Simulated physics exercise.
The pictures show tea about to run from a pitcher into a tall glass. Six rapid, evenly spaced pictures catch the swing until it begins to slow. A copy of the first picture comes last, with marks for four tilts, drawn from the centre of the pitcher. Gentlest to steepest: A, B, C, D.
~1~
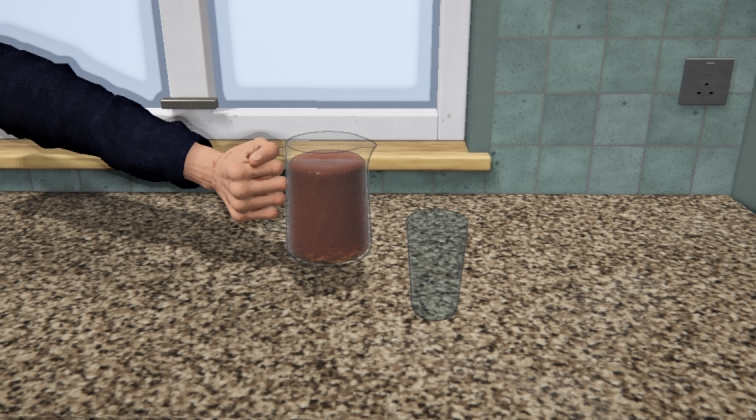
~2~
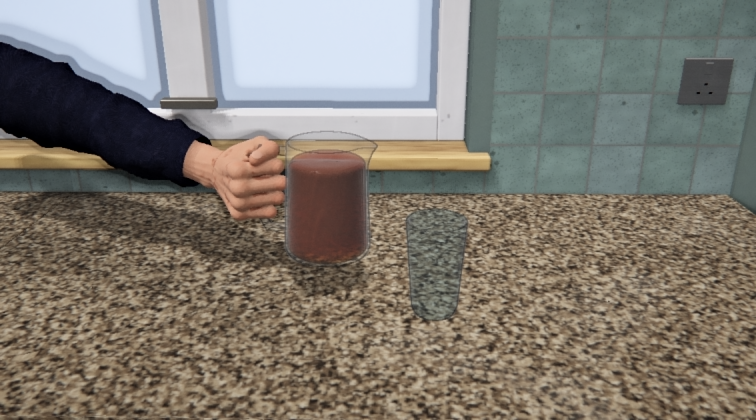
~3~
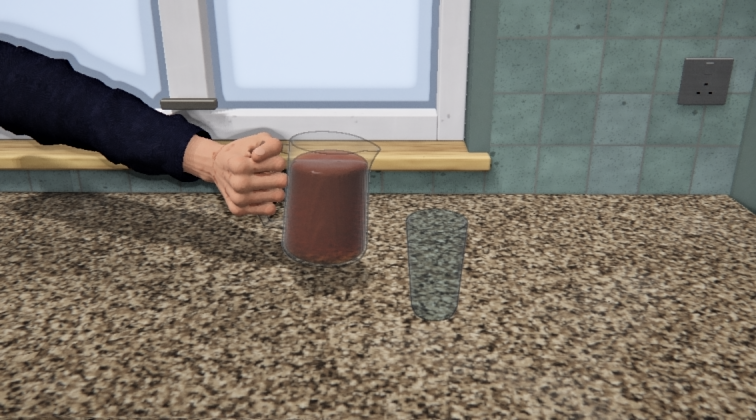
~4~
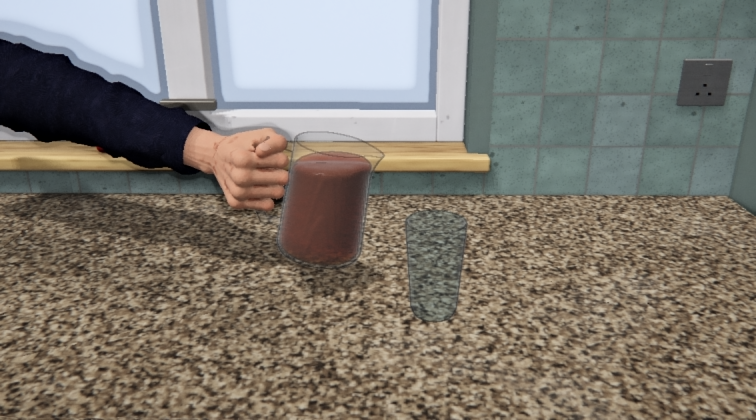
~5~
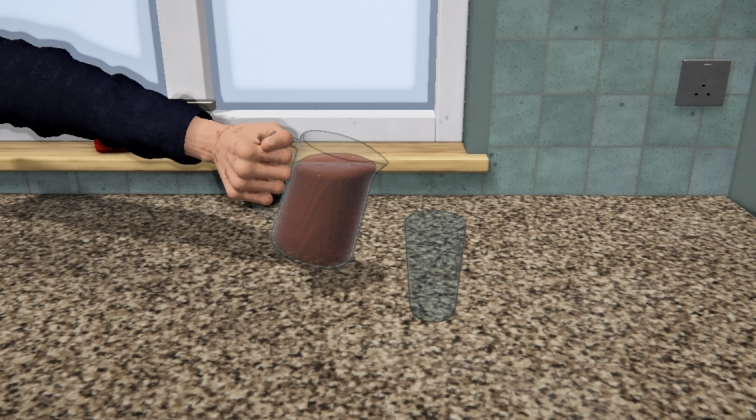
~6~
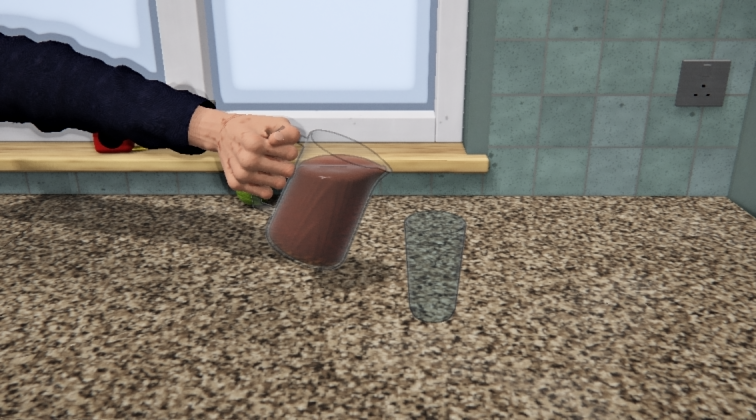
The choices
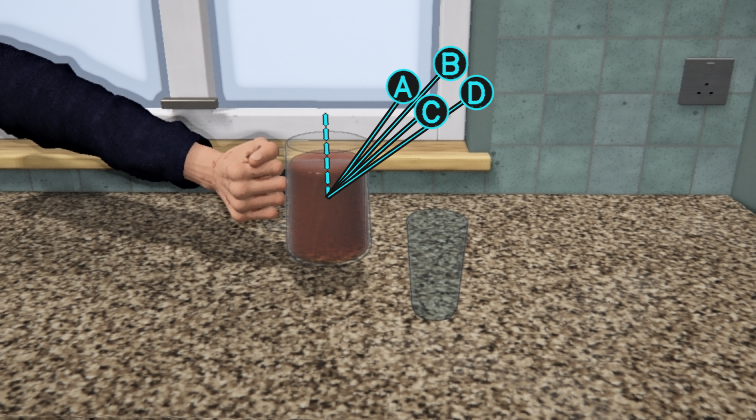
Hand in a dark sleeve gradually tilting a glass pitcher of reddish-brown tea rightward beside an empty tall glass on a speckled countertop.
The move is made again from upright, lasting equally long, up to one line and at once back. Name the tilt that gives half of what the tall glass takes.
Take D.
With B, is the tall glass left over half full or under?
Under half.
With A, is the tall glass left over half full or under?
Under half.
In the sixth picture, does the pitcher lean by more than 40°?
No.
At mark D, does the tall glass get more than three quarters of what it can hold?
No, it does not.
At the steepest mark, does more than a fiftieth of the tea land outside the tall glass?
No, it does not.
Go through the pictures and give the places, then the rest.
Upright, lip at (375, 144); rim of the tall glass round (437, 220); nothing has left yet, in the first picture.
Upright, lip at (376, 145); nothing has left yet, in the second picture.
Tipped about 5°, lip at (379, 149); nothing has left yet, in the third picture.
Tipped about 10°, lip at (383, 155); nothing has left yet, in the fourth picture.
Tipped about 17°, lip at (387, 162); nothing has left yet, in the fifth picture.
Tipped about 24°, lip at (391, 170); nothing has left yet, in the sixth picture.
On the marked copy, A at (396, 102); B at (438, 75); C at (415, 119); D at (462, 102).
With A, the tall glass ends with about 13 % of what it can hold.
With B, the tall glass ends with about 23 % of what it can hold.
With C, the tall glass ends with about 34 % of what it can hold.
With D, the tall glass ends with about 48 % of what it can hold.
